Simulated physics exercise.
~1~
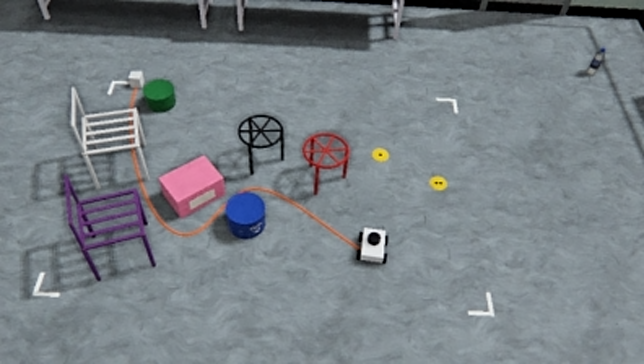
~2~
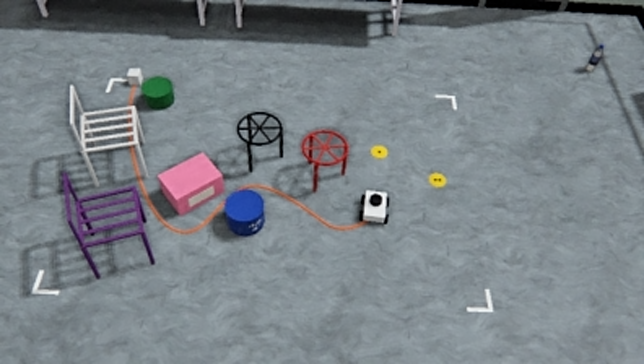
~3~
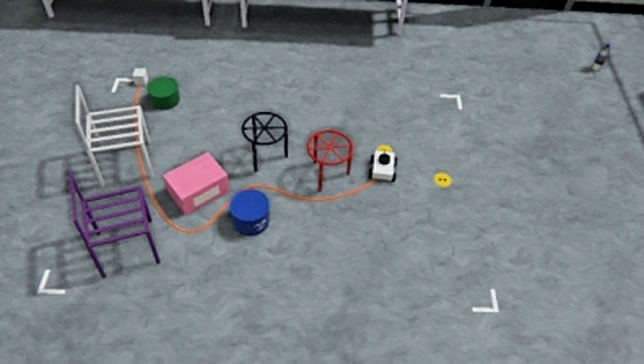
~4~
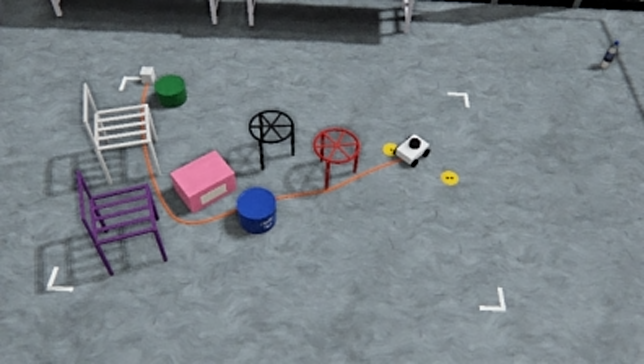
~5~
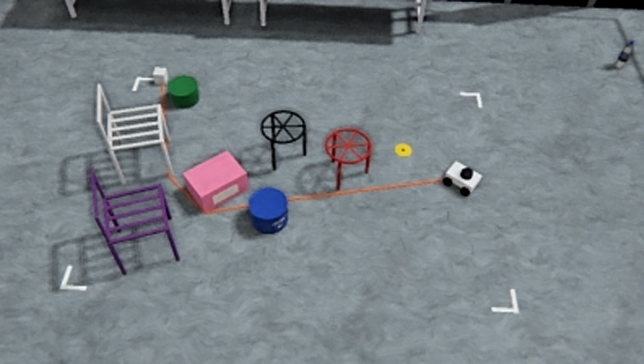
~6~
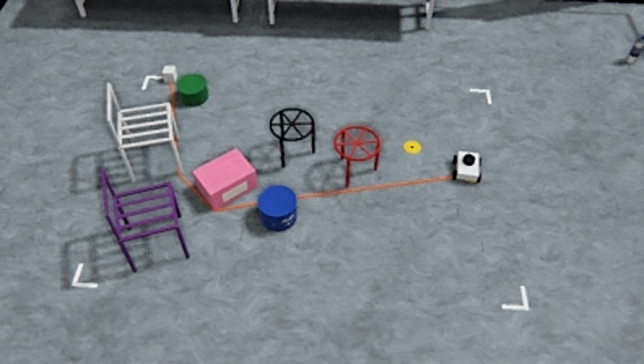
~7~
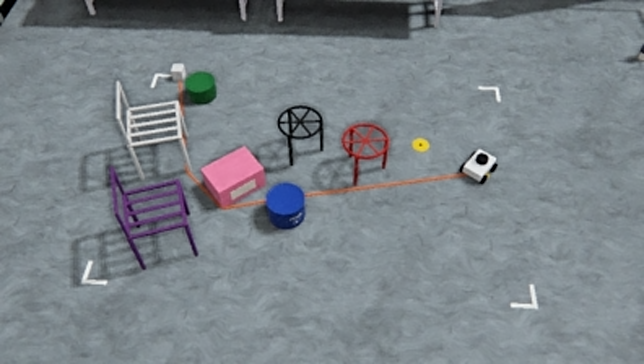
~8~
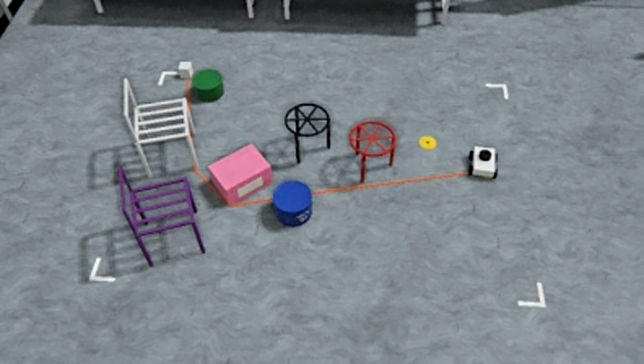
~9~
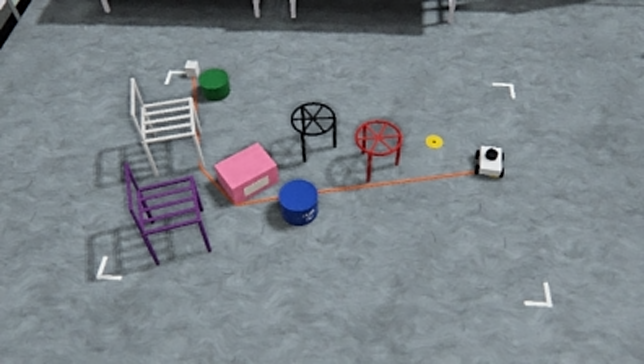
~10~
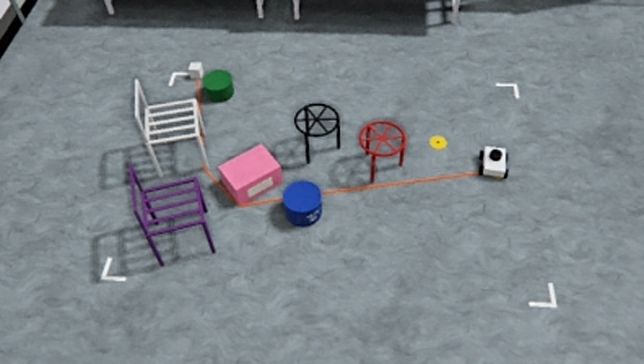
White cart trailing an orange lead past stools and a blue bin, driving over yellow marks and stopping with the line taut.
